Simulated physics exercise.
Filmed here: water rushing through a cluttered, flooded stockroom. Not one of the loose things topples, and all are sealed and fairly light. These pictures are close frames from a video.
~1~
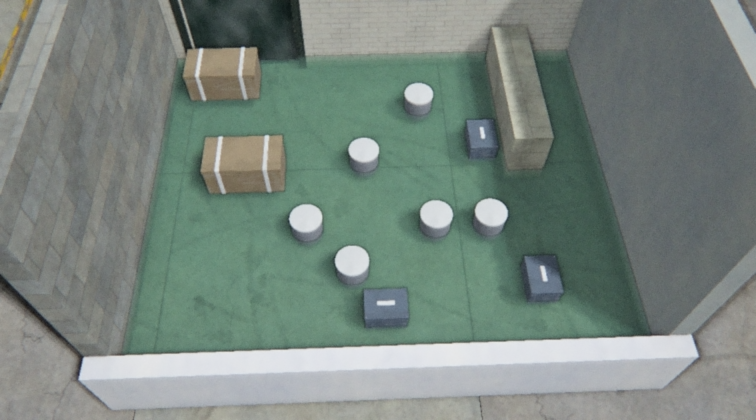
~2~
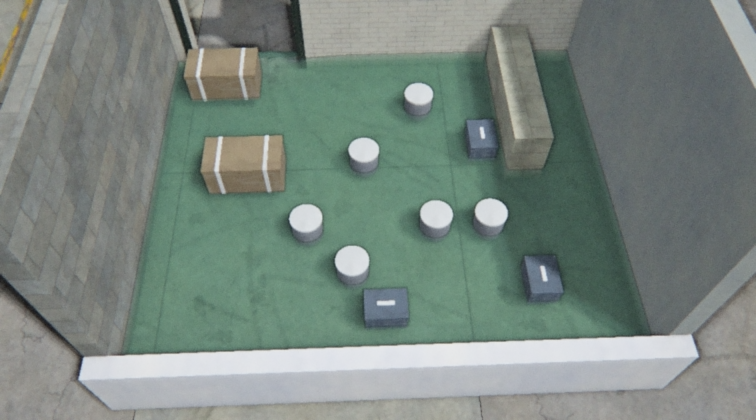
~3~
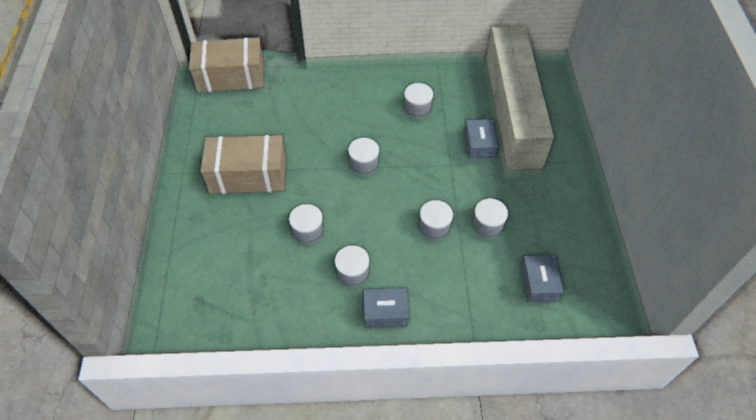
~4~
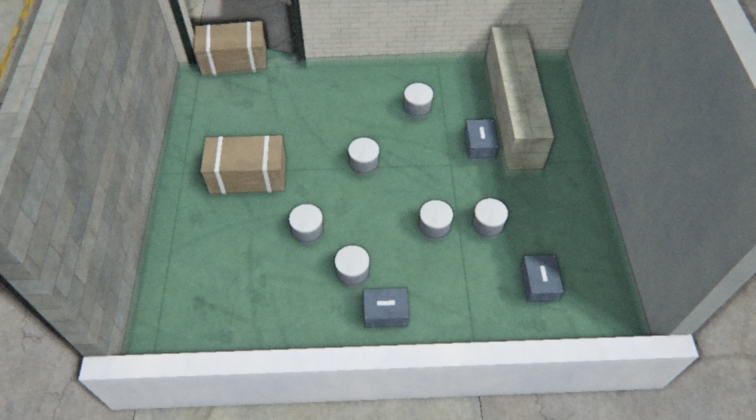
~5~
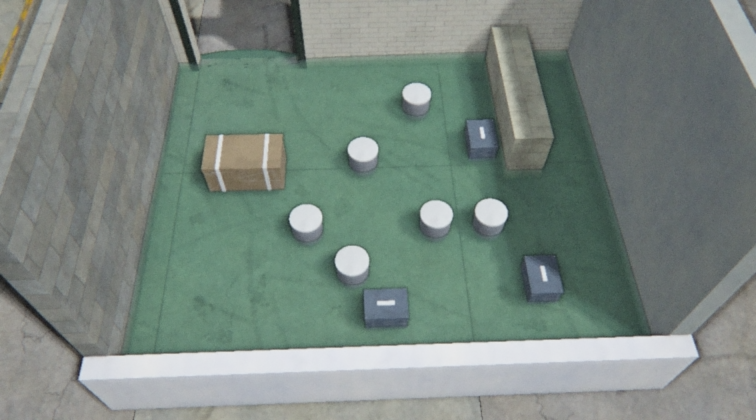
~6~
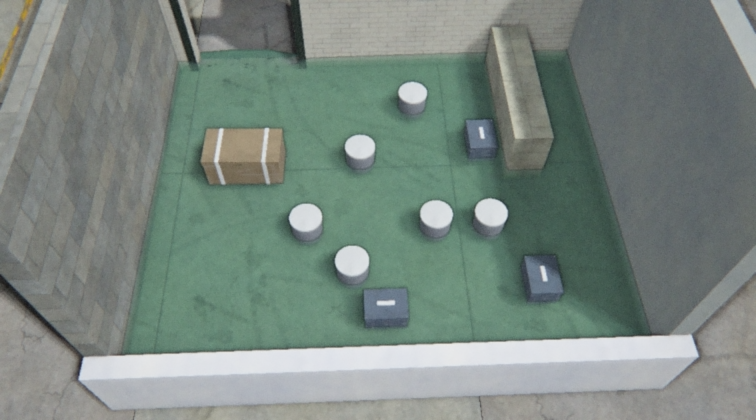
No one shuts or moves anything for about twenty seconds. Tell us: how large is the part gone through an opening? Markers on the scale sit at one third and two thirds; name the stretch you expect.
My prediction is the mid band.
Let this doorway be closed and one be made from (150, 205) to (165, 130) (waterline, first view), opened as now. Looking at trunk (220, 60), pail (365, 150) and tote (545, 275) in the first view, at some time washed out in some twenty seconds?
Looking at them in turn, number one is flushed away, number two is flushed away, and number three is held back.
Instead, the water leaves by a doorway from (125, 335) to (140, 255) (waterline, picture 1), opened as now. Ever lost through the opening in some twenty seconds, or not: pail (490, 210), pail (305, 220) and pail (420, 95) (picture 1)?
Retained, lost, retained.
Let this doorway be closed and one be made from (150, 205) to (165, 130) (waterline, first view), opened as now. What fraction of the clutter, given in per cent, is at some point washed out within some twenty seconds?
50 per cent or so.
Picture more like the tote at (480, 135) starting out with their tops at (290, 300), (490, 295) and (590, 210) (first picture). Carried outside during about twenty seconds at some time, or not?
Going through them one by one: Remained / remained / remained.
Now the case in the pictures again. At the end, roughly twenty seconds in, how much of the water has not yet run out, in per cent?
That comes to roughly 48 parts in a hundred.
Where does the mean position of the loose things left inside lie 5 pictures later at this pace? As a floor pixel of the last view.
Near (381, 199).
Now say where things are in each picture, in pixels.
The first frame shows a trunk at (242, 153) floats; a pail at (419, 93) floats; 0 of 11 have shifted.
The second frame shows a trunk at (242, 153), afloat; a pail at (419, 93) floats; 0 of 11 have shifted.
The third frame shows a trunk at (242, 153) floats; a pail at (419, 93) floats; 1 of 11 have shifted.
The fourth frame shows a trunk at (242, 153) floats; a pail at (419, 93) floats; 1 of 11 have shifted.
The fifth frame shows a trunk at (243, 151), afloat, close to its start; a pail at (417, 93) floats; 1 of 11 have shifted.
The sixth frame shows a trunk at (242, 145), afloat, close to its start; a pail at (413, 92) floats, close to its start; 4 of 11 have shifted.
A moment on, 1 of 11 are out; 10 afloat.
Next, 4 of 11 are out; 7 afloat.
Later, 5 of 11 are out; 6 afloat.
In the end, 5 of 11 are out; 3 afloat.
